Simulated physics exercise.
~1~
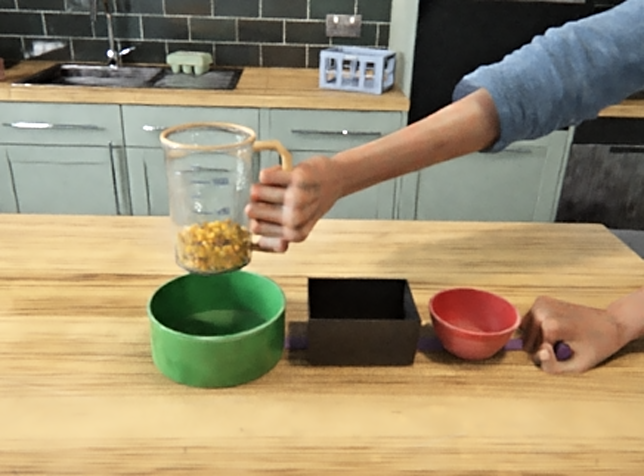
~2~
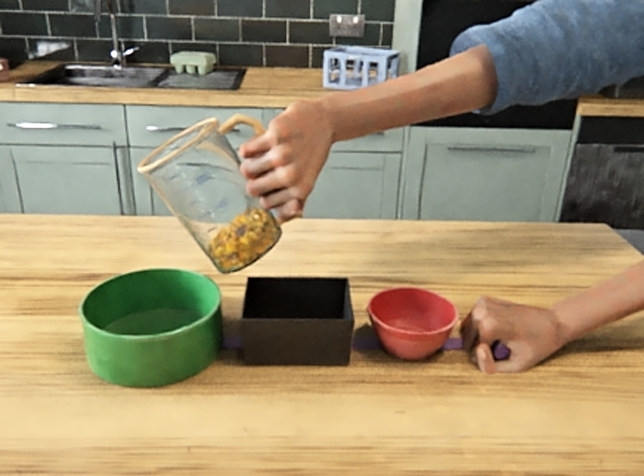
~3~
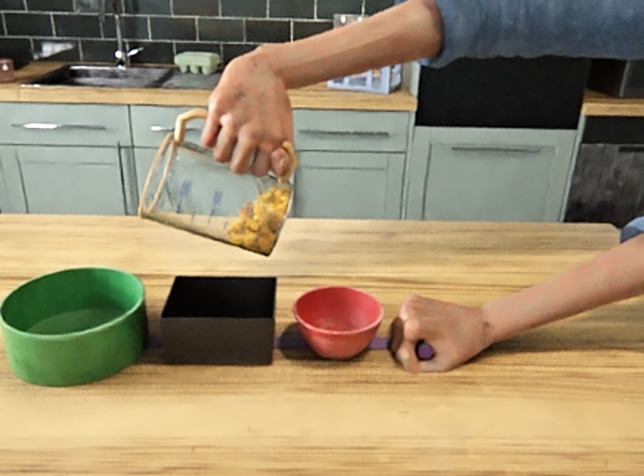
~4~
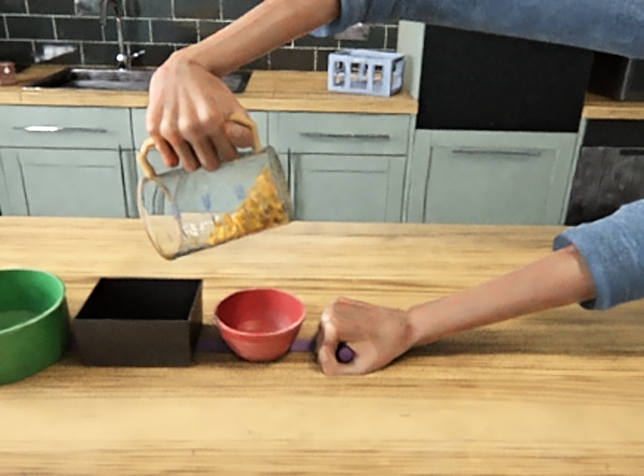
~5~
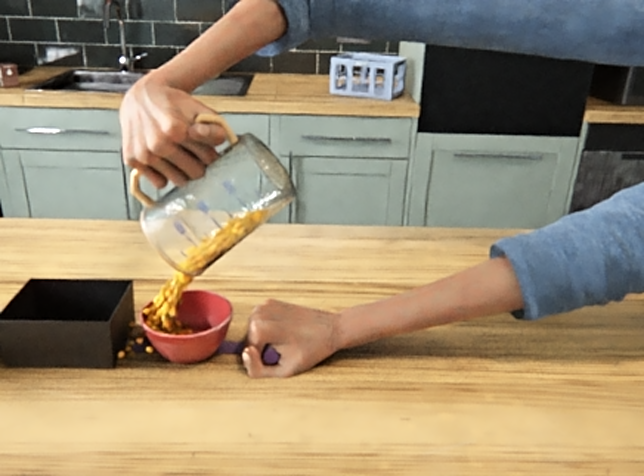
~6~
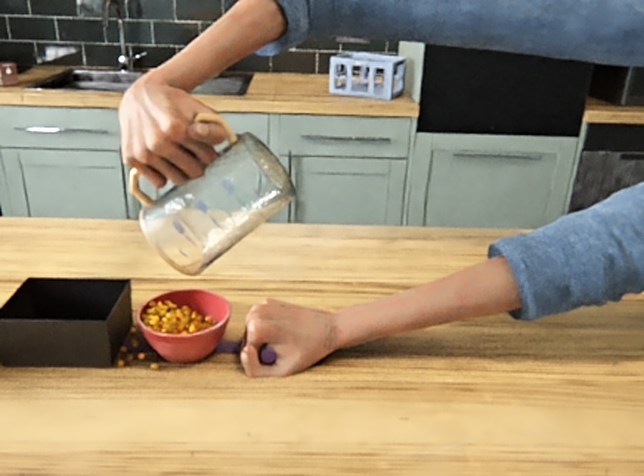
A hand slid a joined row of green pot, black tin and red bowl leftward across the table while another hand tipped a glass jug, pouring yellow maize kernels into the red bowl, leaving it full with a few spilled beside it.
